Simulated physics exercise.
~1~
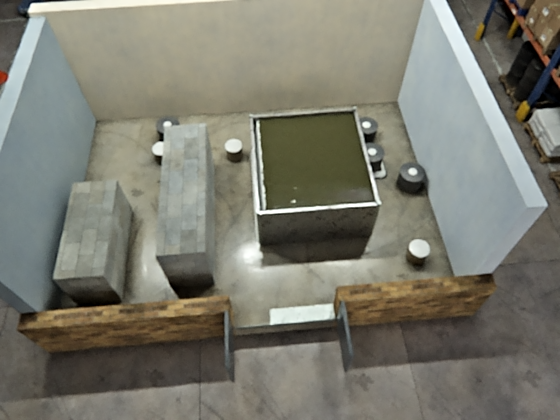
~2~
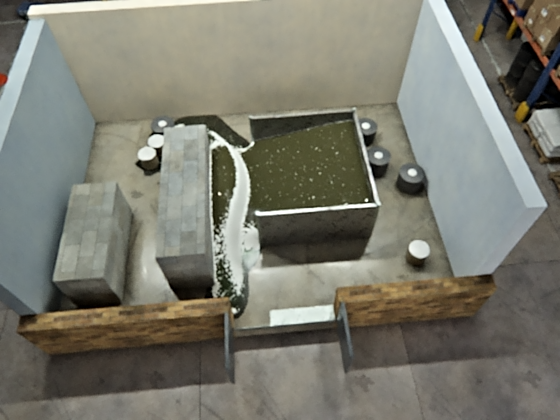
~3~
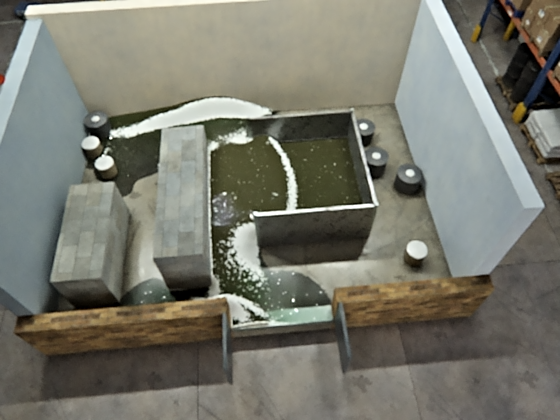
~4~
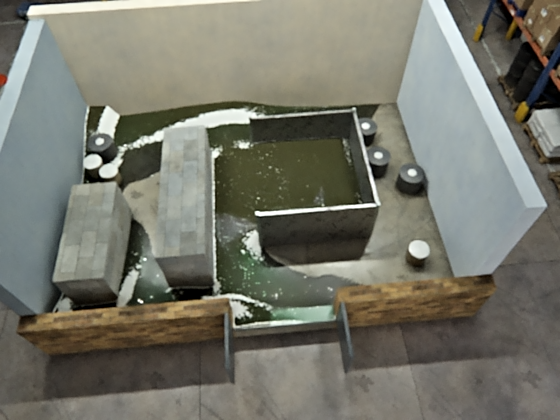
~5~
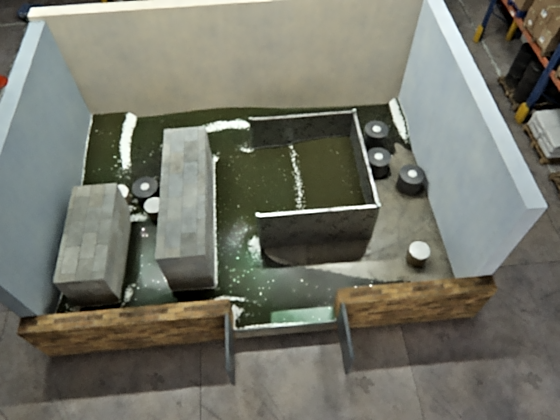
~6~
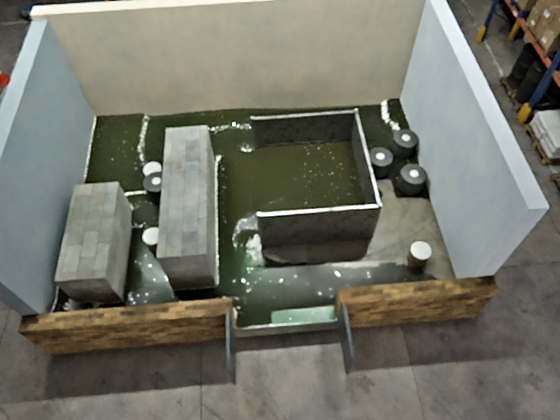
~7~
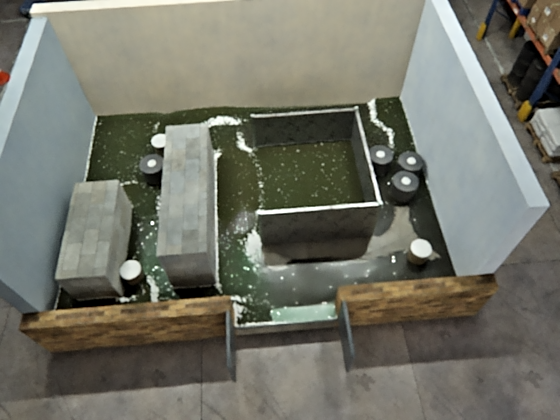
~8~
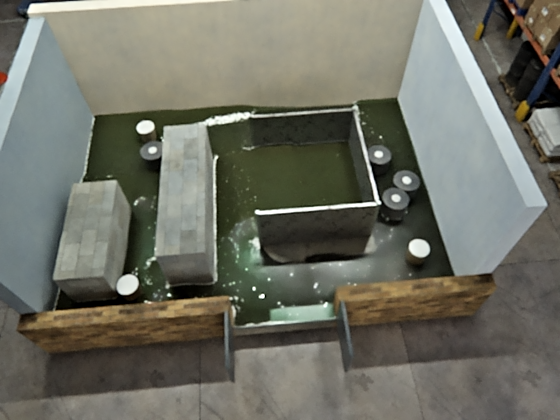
At the start, a square tank of murky green water stands in a walled hall beside two grey block stacks, with dark tubs and pale-topped pails around it. The tank's left side gives way, and foaming water surges against the nearer stack, pushing the containers behind it leftward. The flow spreads along the back wall and through the front opening, then fills the left side. The left-hand containers drift back between the stacks, one pail continuing toward the front, while water reaches the right-hand tubs and shifts them slightly. Finally, calmer green water covers most of the floor around the open-sided tank.
